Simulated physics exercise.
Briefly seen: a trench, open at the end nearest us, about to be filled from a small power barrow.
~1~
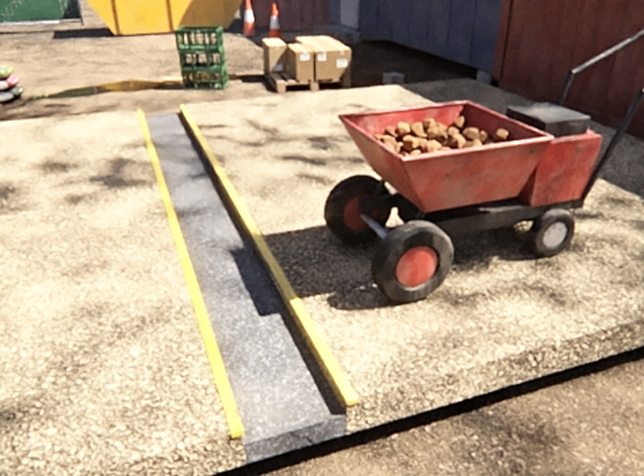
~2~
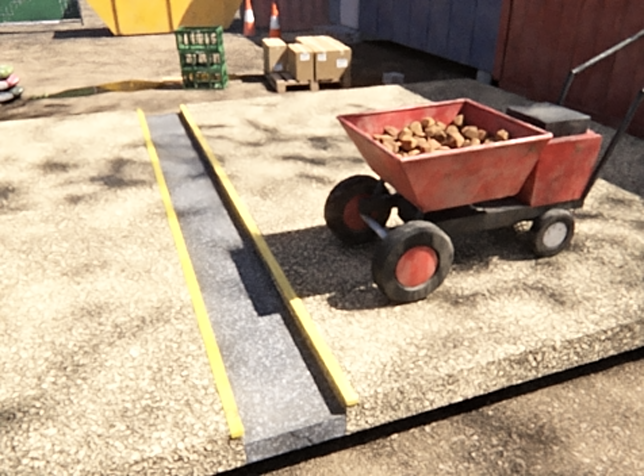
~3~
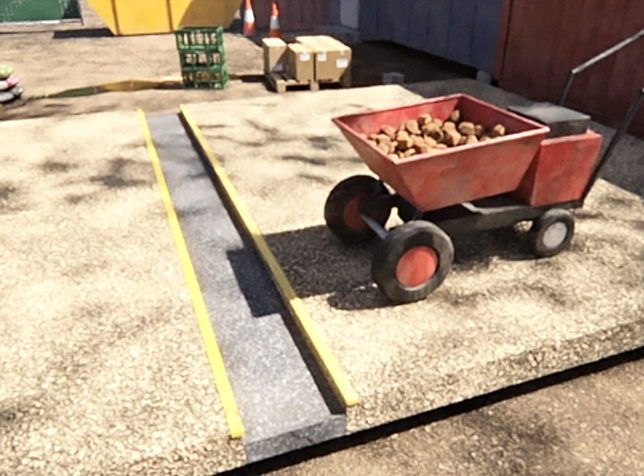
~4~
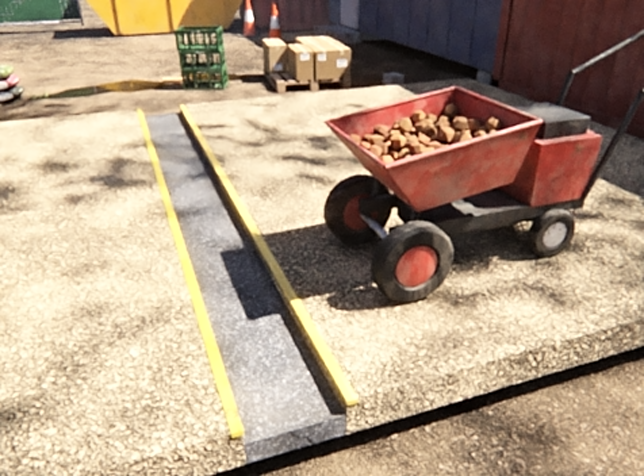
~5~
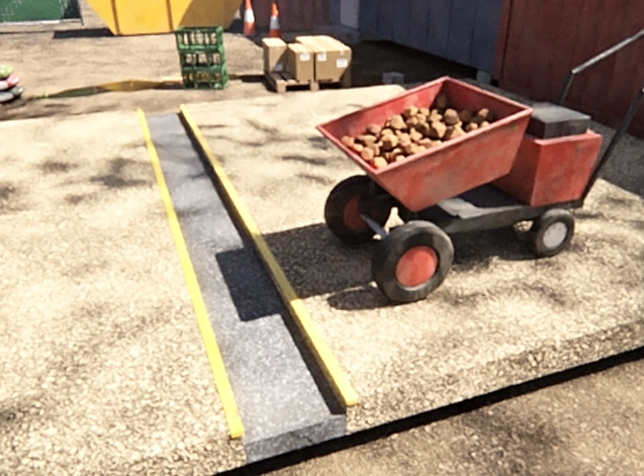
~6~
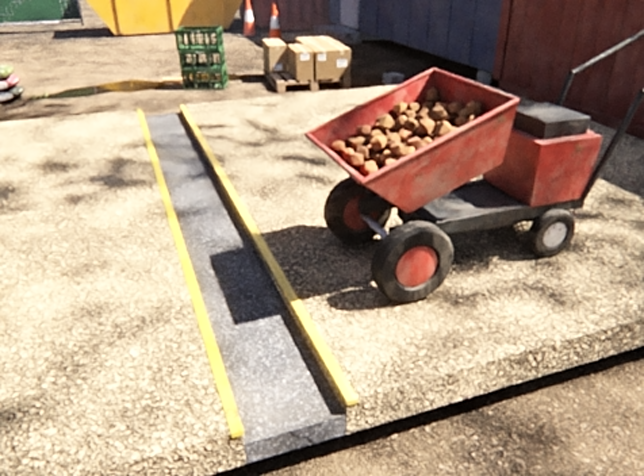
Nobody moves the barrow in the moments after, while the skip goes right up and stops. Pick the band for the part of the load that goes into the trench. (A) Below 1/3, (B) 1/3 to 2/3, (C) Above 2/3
Option C: Above 2/3.
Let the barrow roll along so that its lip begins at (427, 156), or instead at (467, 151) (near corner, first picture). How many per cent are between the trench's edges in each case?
First try: Around 70 %; second try: Around 40 %.
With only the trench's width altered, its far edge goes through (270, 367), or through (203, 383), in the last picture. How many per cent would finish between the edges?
Lab note: Case 1 near 50 percent, case 2 near 90 percent.
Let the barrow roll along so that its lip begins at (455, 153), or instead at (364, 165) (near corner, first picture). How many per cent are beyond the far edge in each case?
Position 1 near 0 %, position 2 near 30 %.
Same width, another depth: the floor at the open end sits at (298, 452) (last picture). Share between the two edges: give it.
About 100 %.
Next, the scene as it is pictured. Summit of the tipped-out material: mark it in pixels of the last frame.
Peak at rest, last frame: Around (263, 286).
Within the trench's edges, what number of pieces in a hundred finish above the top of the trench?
55 per cent, near enough.
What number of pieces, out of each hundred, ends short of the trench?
My estimate is around 5 percent.
Soon, skip tipped steeply; all in the skip.
A while on, skip tipped right over; most in the skip; about a quarter in or heaped over the trench; a stray few falling.
Towards the end, skip tipped right over; a small part in the skip; a stray few short of the trench; most in or heaped over the trench; a small part beyond it.
Finally, skip tipped right over; a small part short of the trench; most in or heaped over the trench; a small part beyond it.
